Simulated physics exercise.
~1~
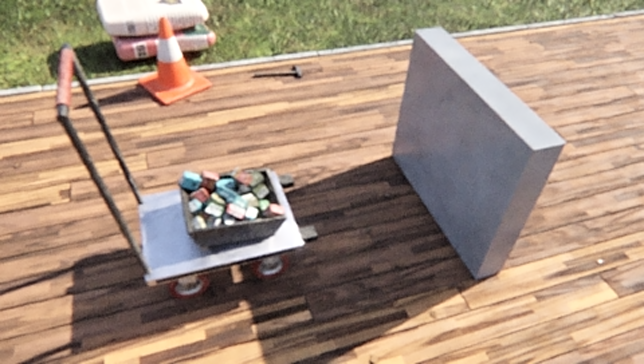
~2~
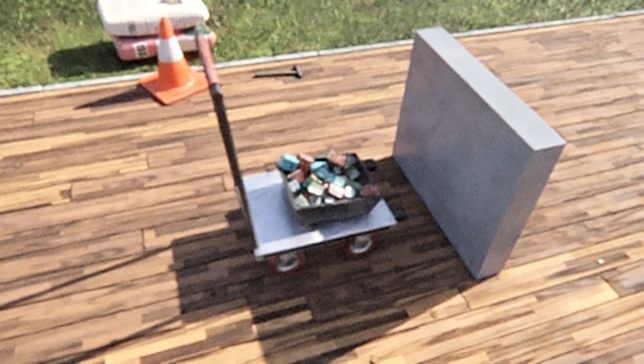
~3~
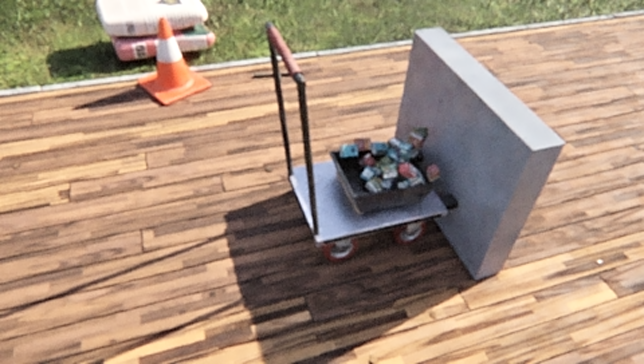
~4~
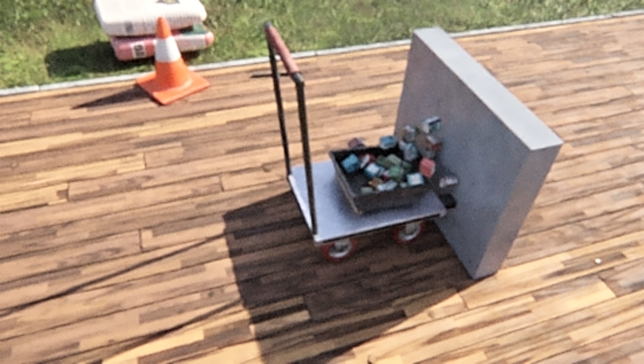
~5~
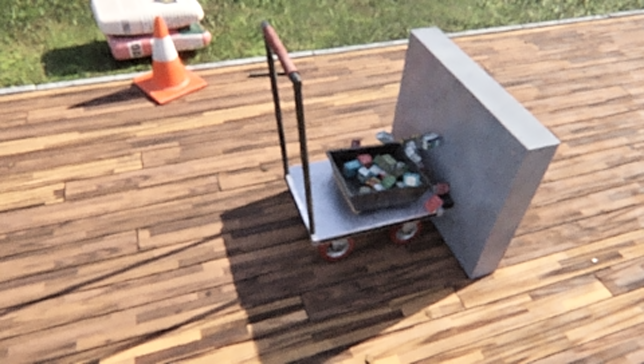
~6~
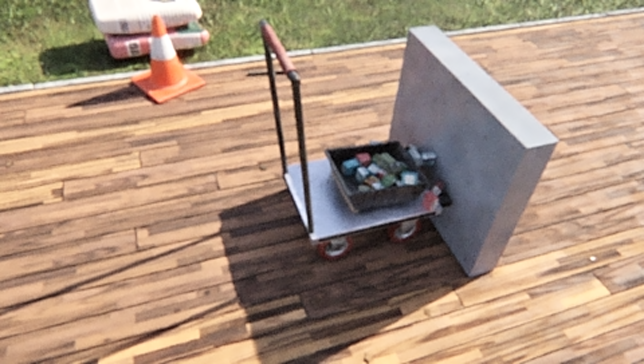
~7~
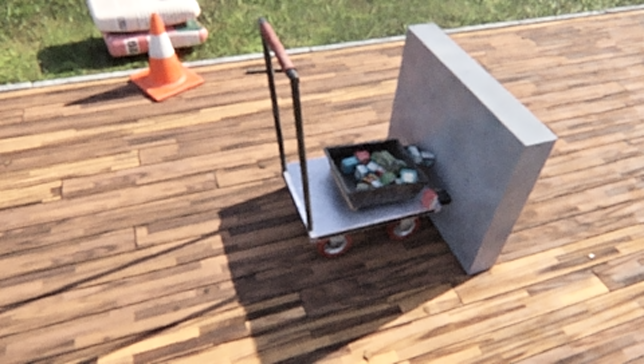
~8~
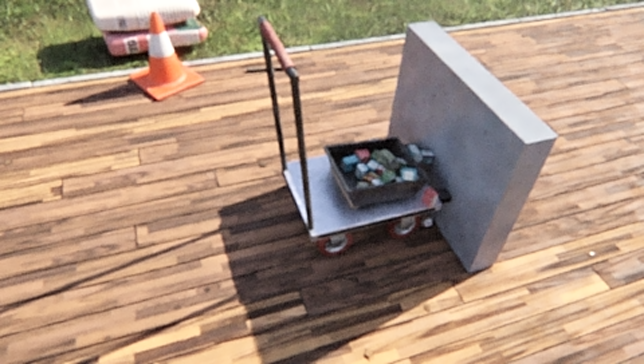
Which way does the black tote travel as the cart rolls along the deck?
The black tote travels to the right, riding on the cart until the cart stops at the grey wall.
Wooden deck by grass, cart rolling into grey wall and stopping, cartons pitching forward from black tote, some spilling, others staying inside.
